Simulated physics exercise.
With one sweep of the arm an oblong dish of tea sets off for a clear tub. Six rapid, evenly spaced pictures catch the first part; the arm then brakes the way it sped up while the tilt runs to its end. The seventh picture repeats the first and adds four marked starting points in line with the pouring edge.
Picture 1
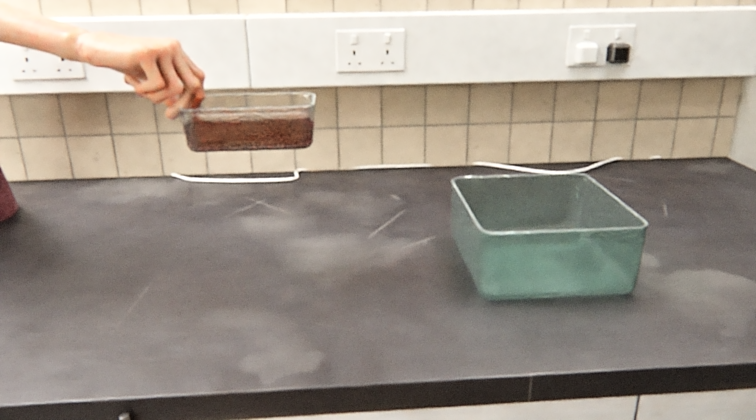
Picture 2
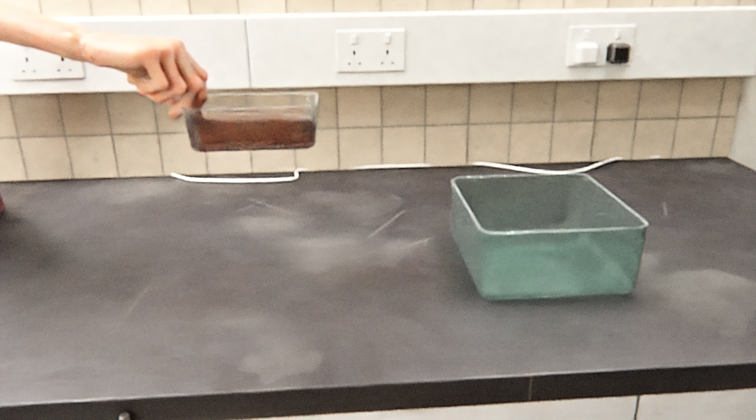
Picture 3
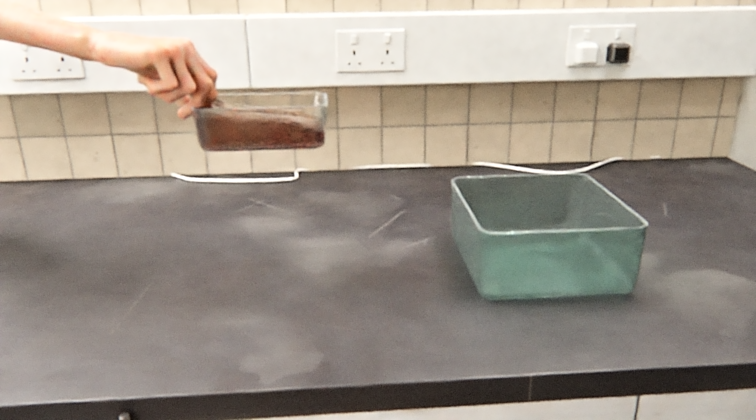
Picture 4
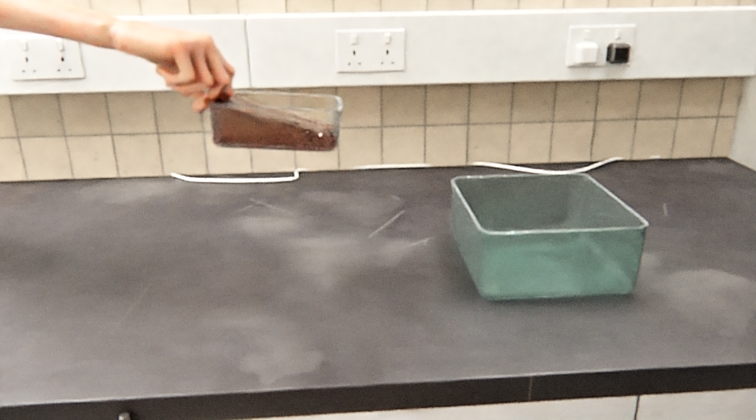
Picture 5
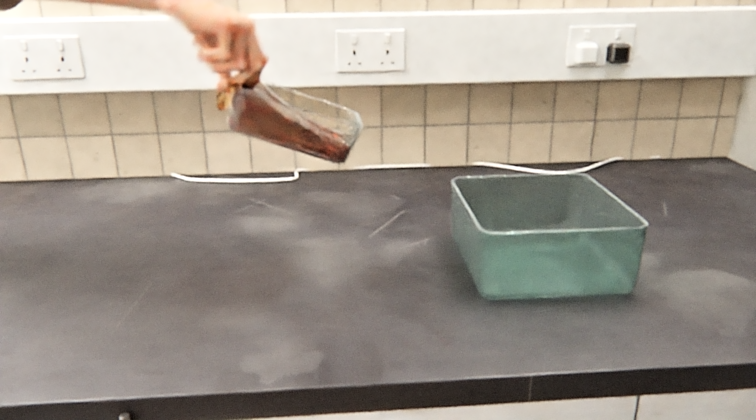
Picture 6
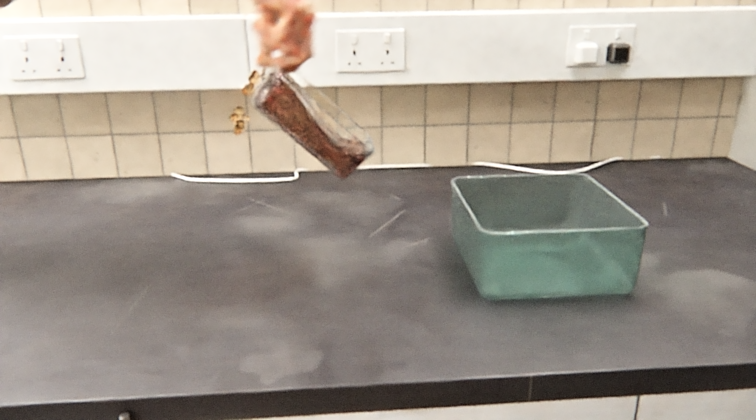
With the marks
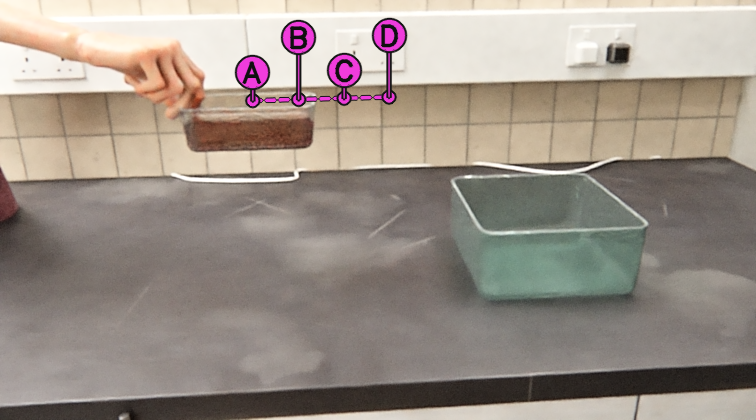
A hand at the upper left carries a small clear oblong dish of reddish-brown tea rightward above a dark, scuffed worktop, seen from the front and slightly above by a still camera. A larger green-tinted clear tub sits at the right, before beige tiles and white sockets. The dish travels level at first, then tilts increasingly steeply, its right end dropping, as the hand rises above it.
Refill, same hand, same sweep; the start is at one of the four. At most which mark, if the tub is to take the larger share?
Spot D just does it.
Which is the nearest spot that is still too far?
C.
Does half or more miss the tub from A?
Yes, it does.
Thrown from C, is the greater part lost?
Yes.
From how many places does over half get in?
One of the four.
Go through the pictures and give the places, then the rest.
Upright, lip at (313, 99); tub from (478, 297) to (633, 289); nothing has left yet.
Upright, lip at (316, 99); nothing has left yet.
Upright, lip at (325, 98); nothing has left yet.
Tipped about 4°, lip at (340, 103); tea is over the rim, down to (228, 97).
Tipped about 20°, lip at (359, 120); tea is over the rim, down to (225, 105).
Tipped about 43°, lip at (372, 144); tea is over the rim, down to (237, 131).
On the marked copy, A at (252, 100); B at (298, 99); C at (344, 98); D at (389, 97).
Choosing A, about 0 % lands in the tub, 100 % falls short.
Choosing B, about 0 % lands in the tub, 99 % falls short.
Choosing C, about 8 % lands in the tub, 91 % falls short.
Choosing D, about 69 % lands in the tub, 22 % falls short and 9 % goes beside or beyond.
